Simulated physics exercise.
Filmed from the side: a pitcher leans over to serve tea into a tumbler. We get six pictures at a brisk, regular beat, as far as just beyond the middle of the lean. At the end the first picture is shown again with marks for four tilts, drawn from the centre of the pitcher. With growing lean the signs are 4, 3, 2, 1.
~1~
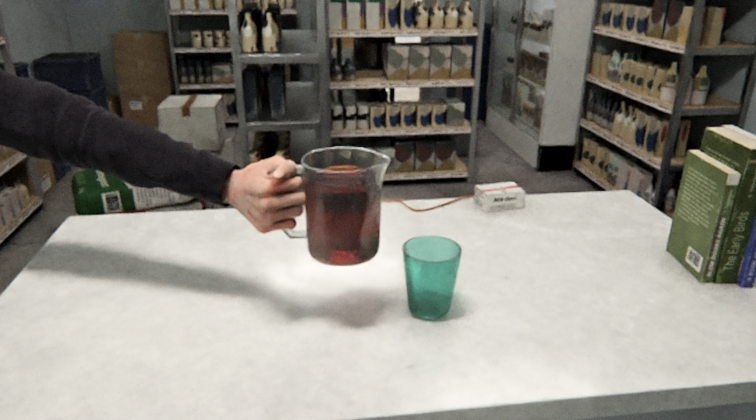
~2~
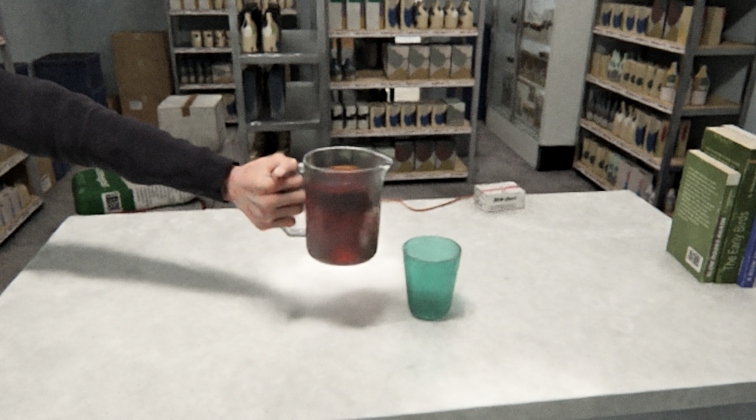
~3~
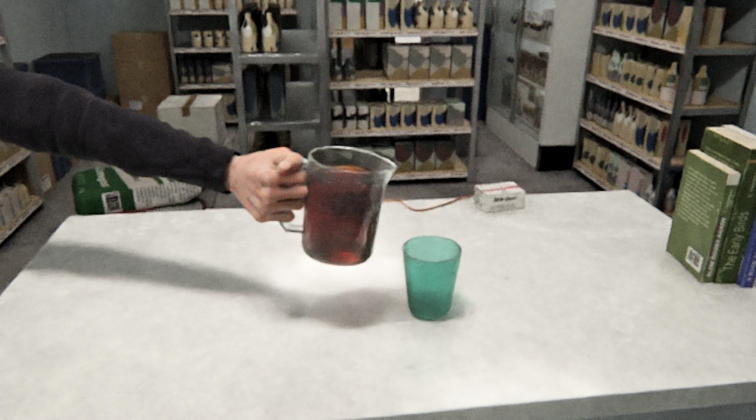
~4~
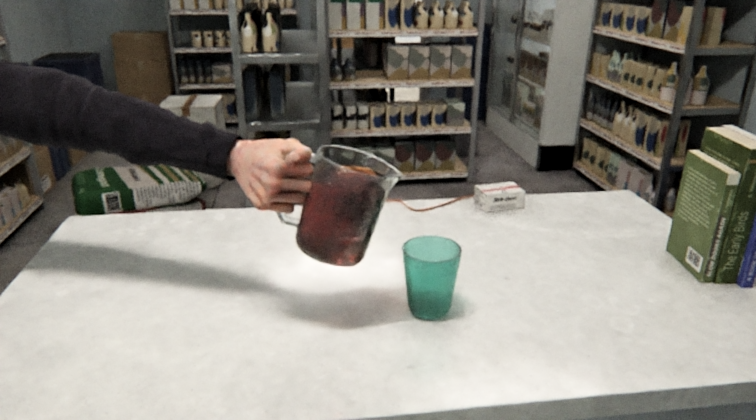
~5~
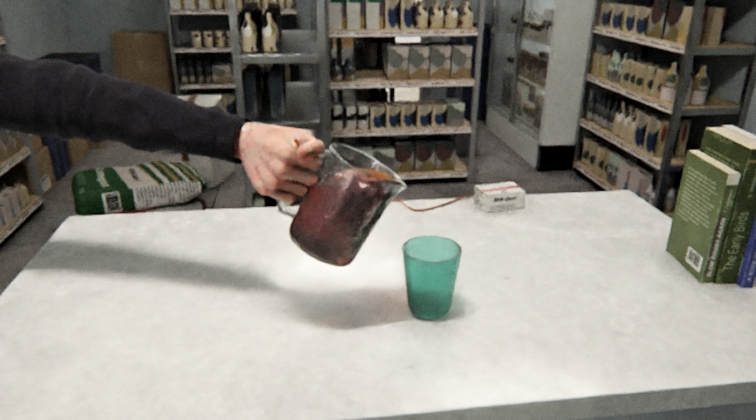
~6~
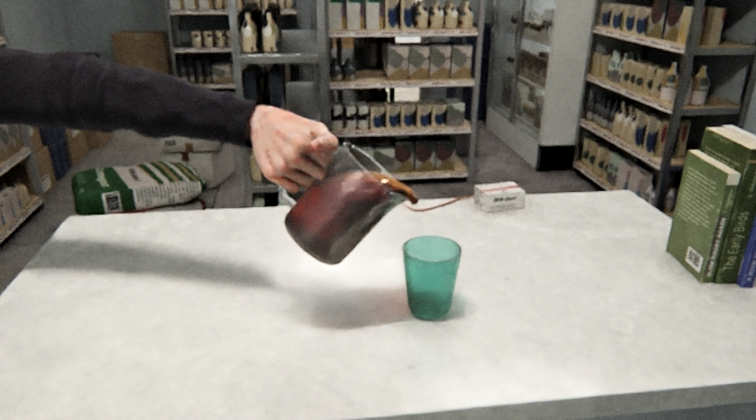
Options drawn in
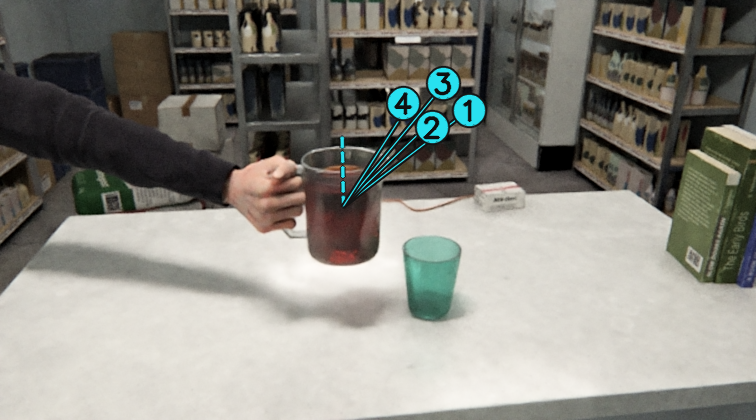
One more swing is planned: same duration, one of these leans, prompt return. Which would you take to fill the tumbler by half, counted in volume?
Use tilt 1.
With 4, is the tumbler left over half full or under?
Under.
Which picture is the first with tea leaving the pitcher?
Picture 6.
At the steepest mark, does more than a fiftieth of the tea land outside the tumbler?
No.
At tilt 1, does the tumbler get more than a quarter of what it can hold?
Yes.
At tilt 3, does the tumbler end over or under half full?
Under.
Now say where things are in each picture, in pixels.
In the first frame, upright, lip at (389, 159); rim of the tumbler round (432, 248); nothing has left yet.
In the second frame, tipped about 2°, lip at (391, 161); nothing has left yet.
In the third frame, tipped about 8°, lip at (395, 166); nothing has left yet.
In the fourth frame, tipped about 18°, lip at (401, 174); nothing has left yet.
In the fifth frame, tipped about 29°, lip at (405, 185); nothing has left yet.
In the sixth frame, tipped about 41°, lip at (408, 198); tea is over the lip, down to (408, 198).
In cyan, 1 at (455, 120); 2 at (416, 135); 3 at (433, 97); 4 at (398, 121).
For tilt 1, the tumbler ends with about 48 % of what it can hold.
For tilt 2, the tumbler ends with about 33 % of what it can hold.
For tilt 3, the tumbler ends with about 19 % of what it can hold.
For tilt 4, the tumbler ends with about 9 % of what it can hold.
